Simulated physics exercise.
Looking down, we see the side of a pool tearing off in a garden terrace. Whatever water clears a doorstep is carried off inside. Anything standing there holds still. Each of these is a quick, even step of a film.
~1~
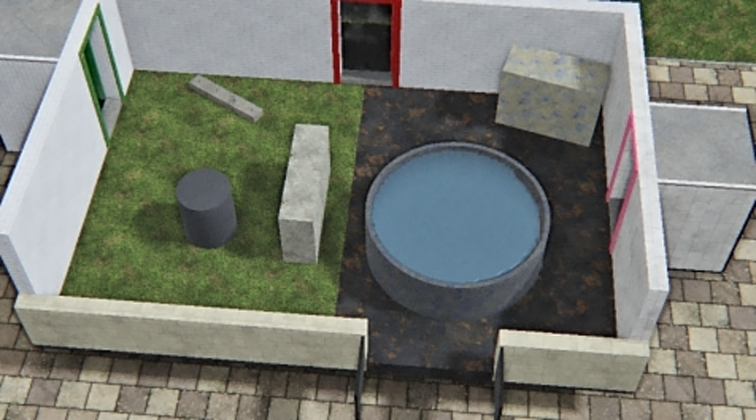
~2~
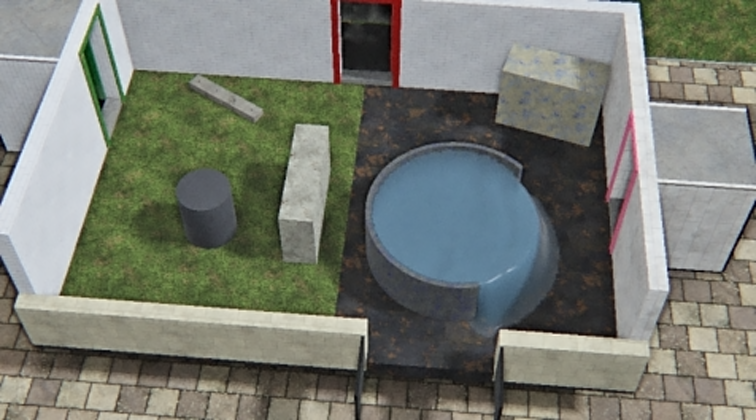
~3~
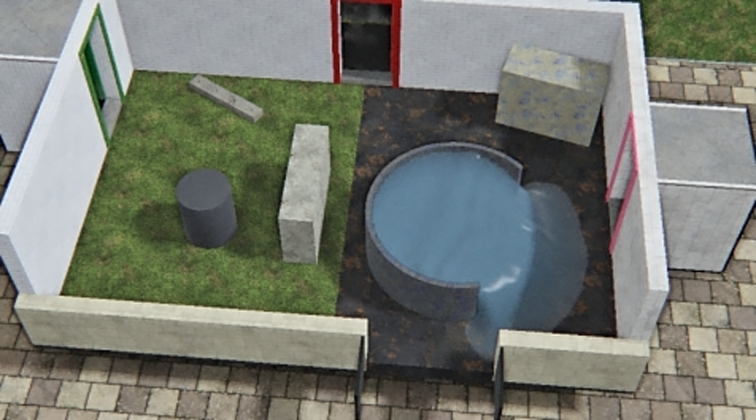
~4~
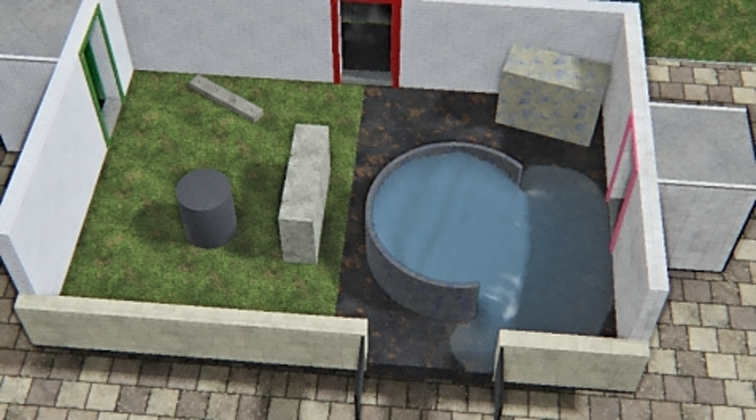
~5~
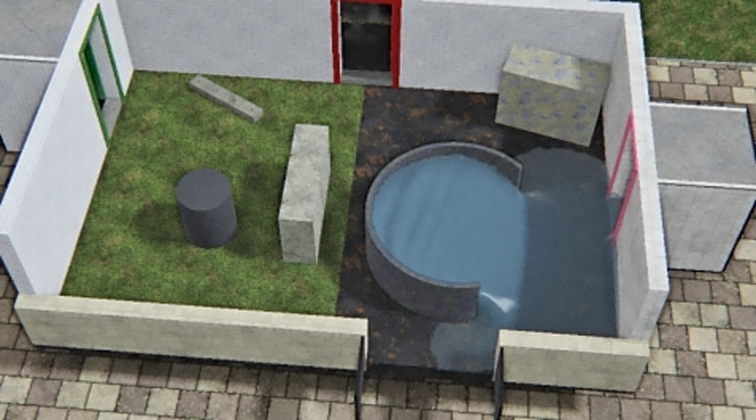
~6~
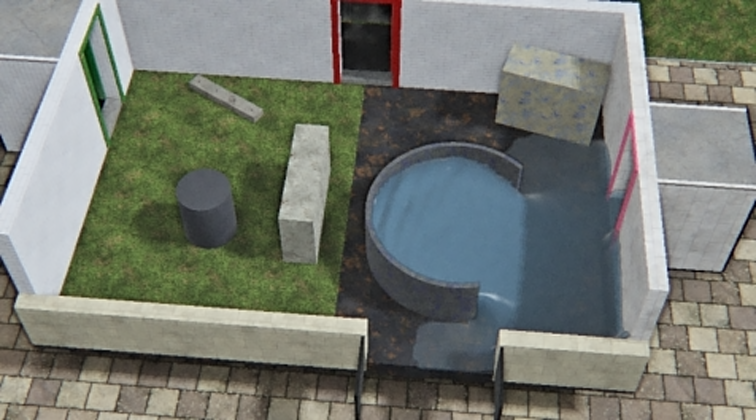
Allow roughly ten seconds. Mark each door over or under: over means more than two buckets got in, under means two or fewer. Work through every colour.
Red door - under, pink door - over, green door - under.
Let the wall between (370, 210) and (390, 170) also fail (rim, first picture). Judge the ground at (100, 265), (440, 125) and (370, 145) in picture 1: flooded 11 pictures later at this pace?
The three spots, in order, are spared, inundated and inundated.
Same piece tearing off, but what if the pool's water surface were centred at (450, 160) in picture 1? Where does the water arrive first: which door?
In my view it is the door marked pink.
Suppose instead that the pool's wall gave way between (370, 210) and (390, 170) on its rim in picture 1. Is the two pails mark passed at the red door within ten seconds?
As for the red door, it tops the mark.
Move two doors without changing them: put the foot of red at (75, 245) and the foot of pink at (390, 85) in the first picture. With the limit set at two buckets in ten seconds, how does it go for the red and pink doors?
Result - the red one stays within limits while the pink one stays within limits.
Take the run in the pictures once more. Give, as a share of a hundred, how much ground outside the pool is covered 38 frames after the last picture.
I reckon around 80 %.
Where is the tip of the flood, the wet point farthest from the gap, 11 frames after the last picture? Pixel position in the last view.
Close to (600, 106), I think.
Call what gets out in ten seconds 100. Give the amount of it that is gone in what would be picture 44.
Around 80 percent.
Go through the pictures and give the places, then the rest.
Still water in the pool at (457, 214), in the first picture.
Water pours out at (537, 259) and has run to a hidden place, in the second picture.
Water pours out at (537, 261) and has run to a hidden place, in the third picture.
The front is at (556, 170), out from the gap at (536, 263), in the fourth picture.
The front is at (604, 165), out from the gap at (536, 263), in the fifth picture.
The front is at (603, 143), out from the gap at (536, 264), in the sixth picture.
A moment on, water covers 20 % of the floor; the red door not reached, the pink door far over two buckets in, the green door not reached.
Next, water covers 25 % of the floor; the red door not reached, the pink door far over two buckets in, the green door not reached.
Then, water covers 50 % of the floor; the red door not reached, the pink door far over two buckets in, the green door not reached.
Later, water covers 80 % of the floor; the red door wet at the sill, nothing in, the pink door far over two buckets in, the green door not reached.
In the end, water covers 95 % of the floor; the red door wet at the sill, nothing in, the pink door far over two buckets in, the green door wet at the sill, nothing in.
